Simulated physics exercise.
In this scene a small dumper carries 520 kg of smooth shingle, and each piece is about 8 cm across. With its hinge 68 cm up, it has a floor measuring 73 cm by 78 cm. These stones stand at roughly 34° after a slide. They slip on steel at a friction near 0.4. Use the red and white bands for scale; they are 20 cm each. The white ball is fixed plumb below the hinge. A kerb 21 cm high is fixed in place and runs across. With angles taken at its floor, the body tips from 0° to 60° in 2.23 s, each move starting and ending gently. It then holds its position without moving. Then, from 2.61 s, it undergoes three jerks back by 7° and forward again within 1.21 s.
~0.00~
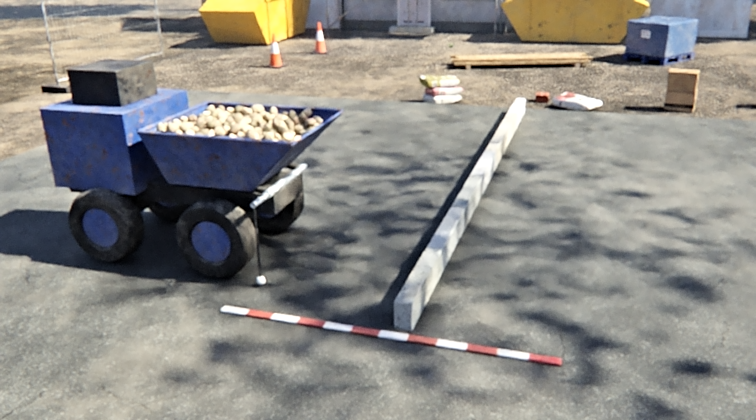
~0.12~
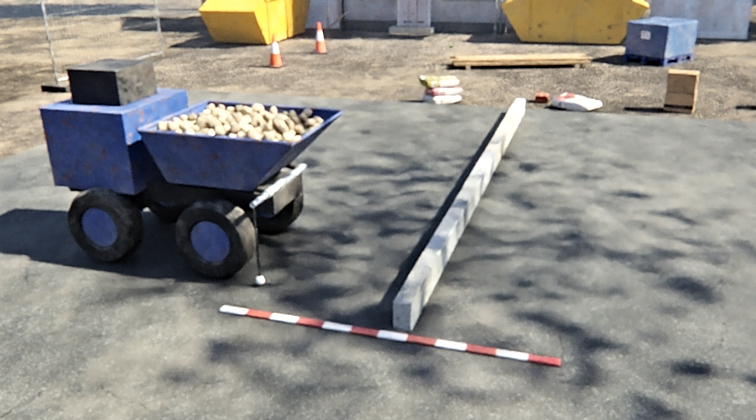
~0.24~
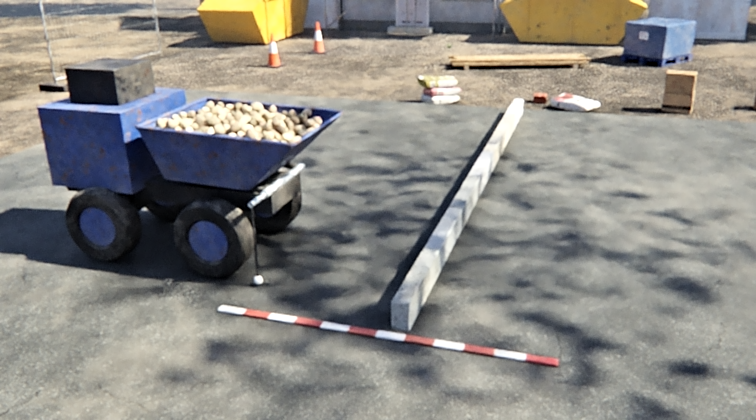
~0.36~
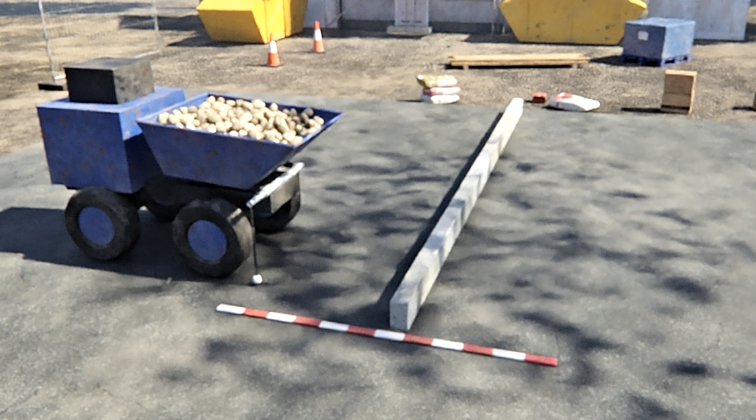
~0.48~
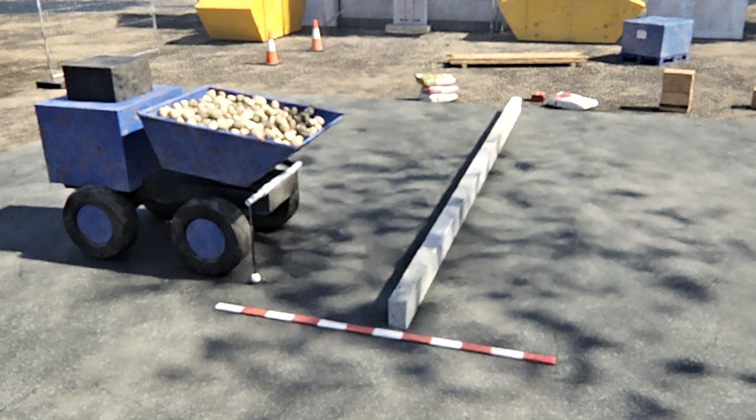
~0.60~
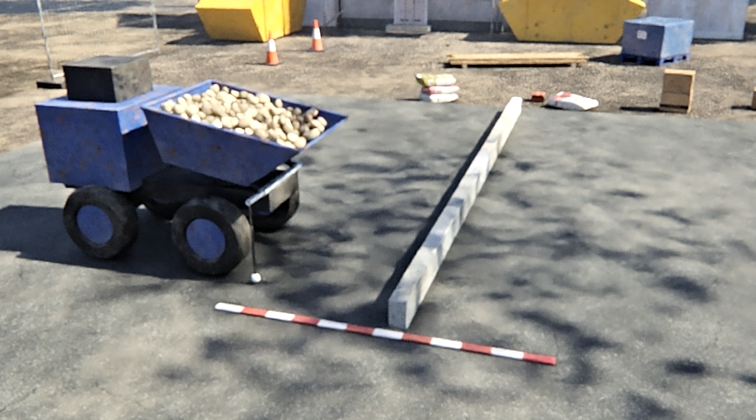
A small blue dumper loaded with smooth, pale stones stood on the tarmac beside a long concrete kerb, and its tray slowly tilted up at the back, leaning toward the right.
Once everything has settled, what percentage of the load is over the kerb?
5 %.
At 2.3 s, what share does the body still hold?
Around 55 percent of the load.
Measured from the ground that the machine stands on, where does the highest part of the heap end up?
About 38 cm higher than the ground.
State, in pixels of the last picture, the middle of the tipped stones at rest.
I'd point somewhere around (385, 258).
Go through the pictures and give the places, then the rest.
In the first picture, the body is at 0°, its lip at (293, 144); the top of the load is at (258, 115).
In the second picture, lip at (293, 144), floor tilted 1°, highest stones at (244, 115); the stones move at 0.1 m/s on average.
In the third picture, the body is at 2°, its lip at (293, 145); the top of the load is at (234, 112); the stones move at 0.1 m/s on average.
In the fourth picture, the body is at 4°, its lip at (294, 147); the top of the load is at (230, 108); the stones move at 0.2 m/s on average.
In the fifth picture, lip at (296, 148), floor tilted 7°, highest stones at (221, 101); the stones move at 0.3 m/s on average.
In the sixth picture, the body is at 11°, its lip at (300, 152); the top of the load is at (220, 96); the stones move at 0.3 m/s on average.
After 1.7 s the floor is at 51°; 99 % in the body, 1 % on this side of the kerb; the foremost stones are at (344, 178).
After 2.3 s the floor is at 60°; 54 % in the body, 46 % on this side of the kerb; the foremost stones are at (436, 246).
After 4.3 s the floor is at 60°; 0 % in the body, 93 % on this side of the kerb, 7 % over the kerb; the foremost stones are at (533, 293).
After 6.8 s the floor is at 60°; 0 % in the body, 93 % on this side of the kerb, 7 % over the kerb; the foremost stones are at (533, 293).
